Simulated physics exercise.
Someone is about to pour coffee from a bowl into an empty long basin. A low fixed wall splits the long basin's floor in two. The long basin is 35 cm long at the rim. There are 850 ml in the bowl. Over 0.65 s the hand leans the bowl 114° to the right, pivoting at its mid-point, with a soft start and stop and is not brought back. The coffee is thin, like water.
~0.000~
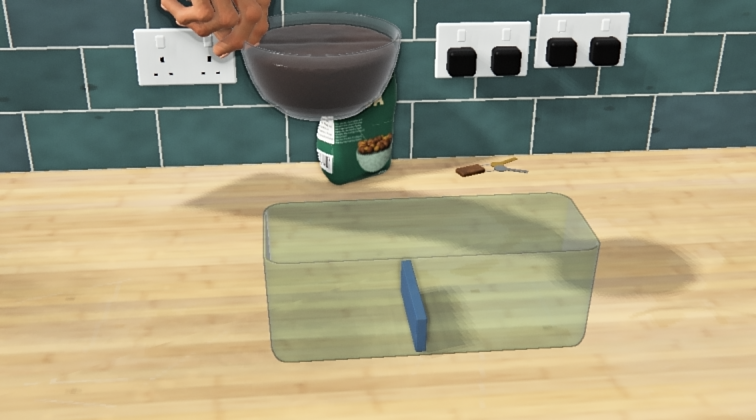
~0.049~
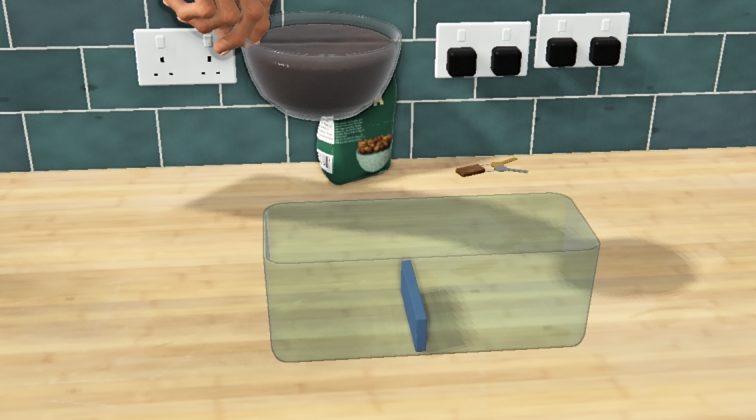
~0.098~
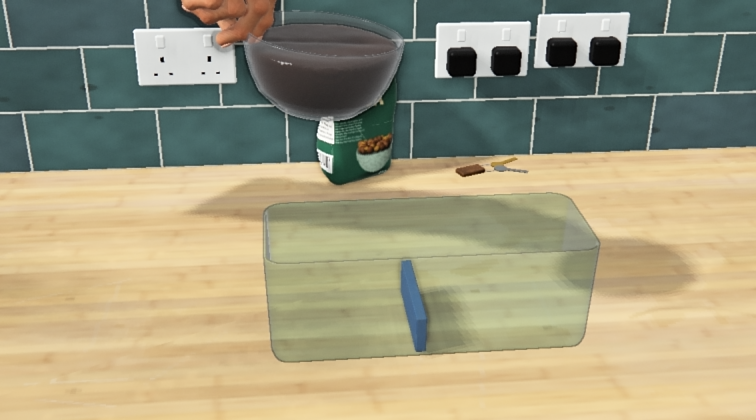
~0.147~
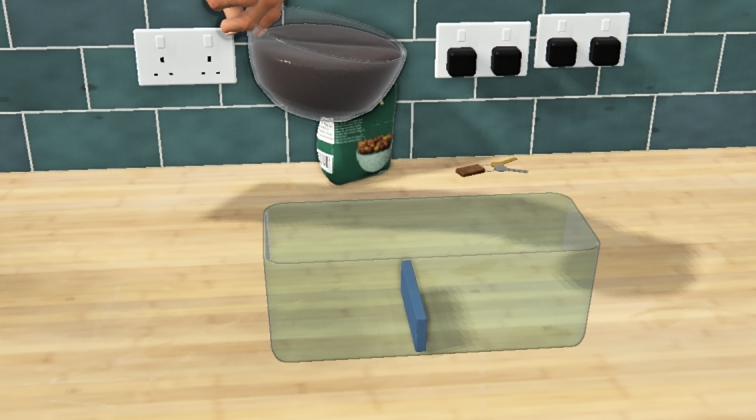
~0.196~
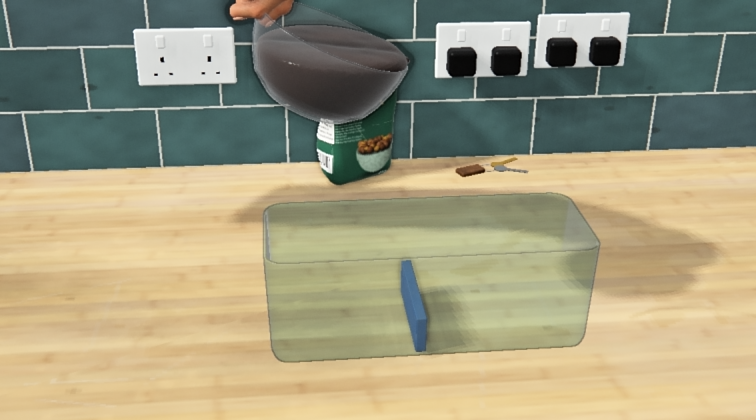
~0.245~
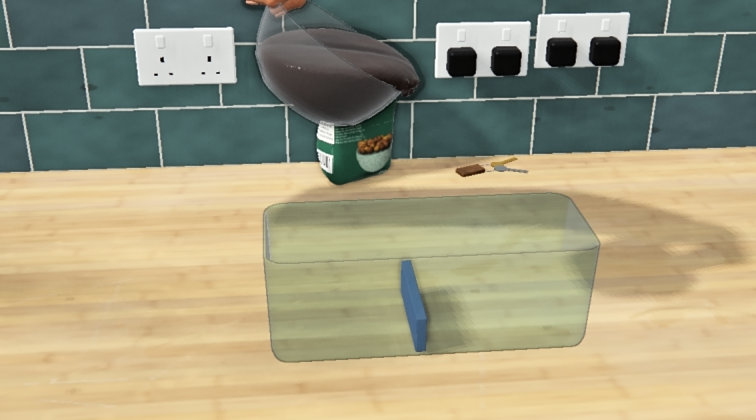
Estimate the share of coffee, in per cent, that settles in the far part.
Roughly 72 per cent is past the wall.
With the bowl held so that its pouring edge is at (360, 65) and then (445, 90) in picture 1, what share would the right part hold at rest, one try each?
In turn about 45 and 80 per cent.
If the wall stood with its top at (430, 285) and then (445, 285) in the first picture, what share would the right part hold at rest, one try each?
First 65, then 45 per cent.
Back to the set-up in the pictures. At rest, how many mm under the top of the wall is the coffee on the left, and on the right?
Left about 34 mm, right about 18 mm.
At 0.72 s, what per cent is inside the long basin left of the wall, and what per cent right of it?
Near 20 on the left, 72 on the right.
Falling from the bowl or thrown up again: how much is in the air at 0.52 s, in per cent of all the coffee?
Some 50 per cent.
Then, 0.52 s in, the tilt is 102° and 10 per cent is still to pour, 0 is left of the wall and 40 right of it.
Then, 0.72 s in, the tilt is 114° and 0 per cent is still to pour, 21 is left of the wall and 73 right of it.
Then, 0.92 s in, the tilt is 114° and 0 per cent is still to pour, 24 is left of the wall and 72 right of it.
Then, 1.15 s in, the tilt is 114° and 0 per cent is still to pour, 24 is left of the wall and 72 right of it.
Finally, 24 per cent lies left of the wall, 72 right of it and 4 outside.
